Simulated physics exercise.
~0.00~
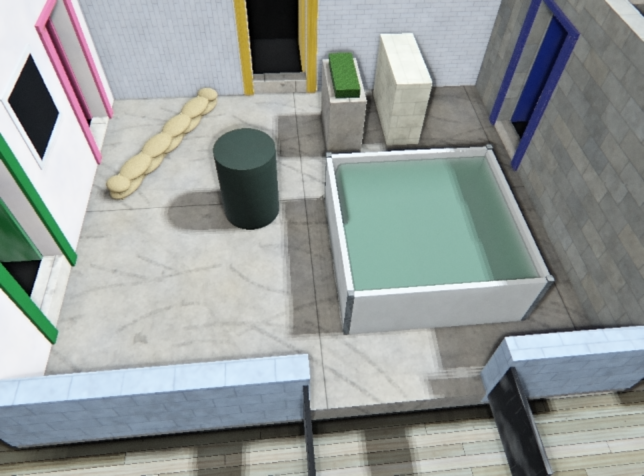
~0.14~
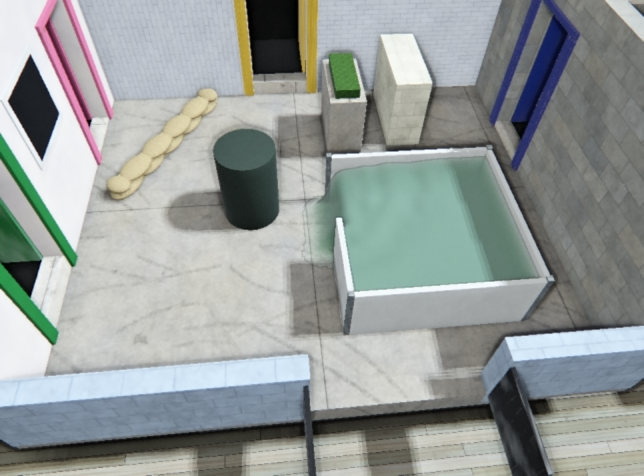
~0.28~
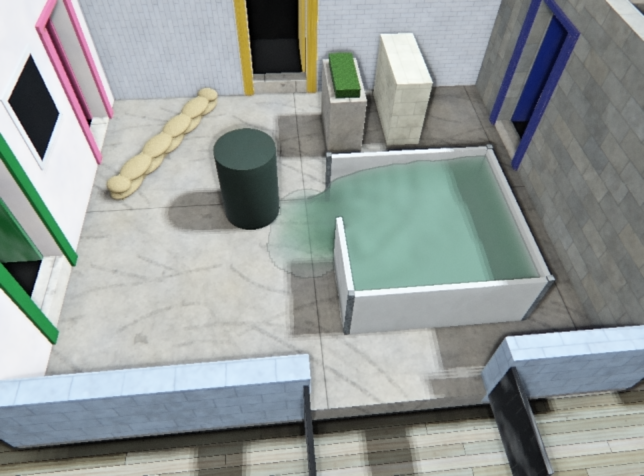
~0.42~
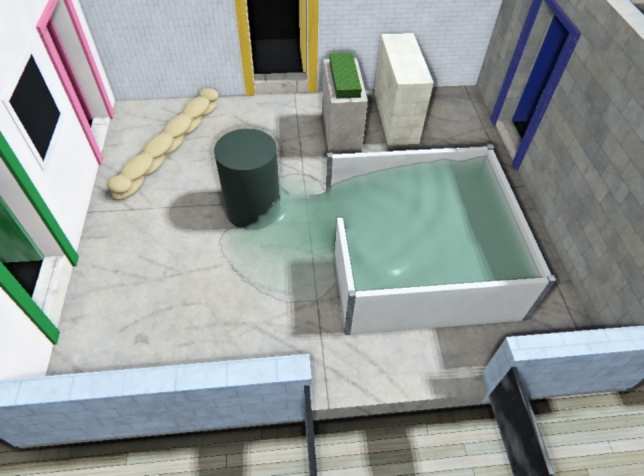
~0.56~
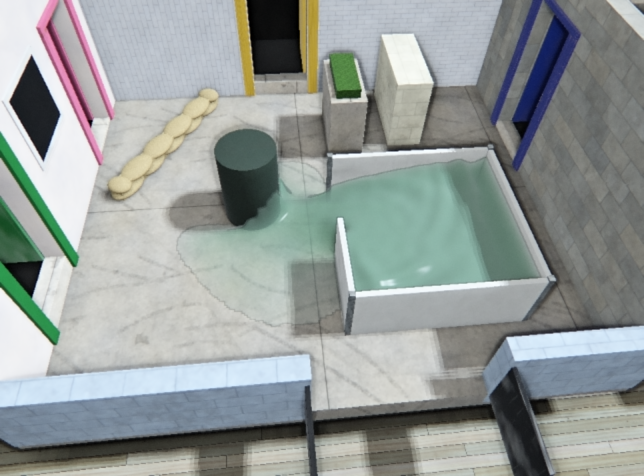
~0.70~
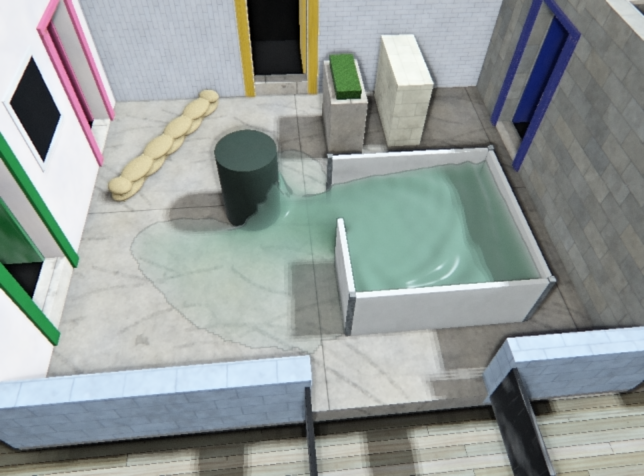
A walled yard with a pale, veined stone floor is seen from above, with low light-blue walls along the near side. A white-sided tank of green water stands at right, a dark green cylinder and a beige braided barrier lie to its left, and pink, green, yellow and blue doorways surround them. The tank's left side opens and water pours out, curls around the cylinder and spreads leftward and nearer in a thin sheet, while ripples cross the tank and the view stays still.
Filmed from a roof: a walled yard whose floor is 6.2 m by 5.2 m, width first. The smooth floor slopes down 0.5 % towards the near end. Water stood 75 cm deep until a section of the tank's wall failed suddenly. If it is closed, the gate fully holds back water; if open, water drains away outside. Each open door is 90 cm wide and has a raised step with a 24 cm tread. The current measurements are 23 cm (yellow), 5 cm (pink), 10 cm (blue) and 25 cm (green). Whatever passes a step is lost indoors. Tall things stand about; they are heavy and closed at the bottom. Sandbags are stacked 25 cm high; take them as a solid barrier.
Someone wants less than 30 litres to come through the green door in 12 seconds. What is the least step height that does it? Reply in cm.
It needs to be around 20 cm high.
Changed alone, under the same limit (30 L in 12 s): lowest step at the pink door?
Pink door - some 9.0 centimetres.
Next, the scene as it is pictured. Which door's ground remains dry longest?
Blue, last of all.
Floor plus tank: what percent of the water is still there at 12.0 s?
Remaining share: Around 92 %.
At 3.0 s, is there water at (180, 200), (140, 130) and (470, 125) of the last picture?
First wet through, second wet through, third bone-dry.
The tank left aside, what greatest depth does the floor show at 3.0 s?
Roughly 33 cm.
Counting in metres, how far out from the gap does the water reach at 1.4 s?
Around 3.8 m out.
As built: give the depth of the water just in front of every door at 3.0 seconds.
Yellow door 19 cm, pink door 3 cm, blue door 0 cm, green door 24 cm.
After 1.4 s water covers 40 % of the floor, deepest (55 cm) near (288, 222); 25 cm at the green door, 0 litres in over its 25 cm step.
After 3.0 s water covers 55 % of the floor, deepest (33 cm) near (288, 222); 24 cm at the green door, 4 litres in over its 25 cm step.
After 12.0 s water covers 95 % of the floor, deepest (14 cm) near (475, 91); 9 cm at the green door, 5 litres in over its 25 cm step.
At the green door as built, the water arrived by 1.1 s and peaked near 27 cm at 2.8 s.
With a step of 16.5 cm, 69 litres would have come in within the 12 s; with 22.5 cm, 13 litres. So under 30 litres takes about 20 cm.
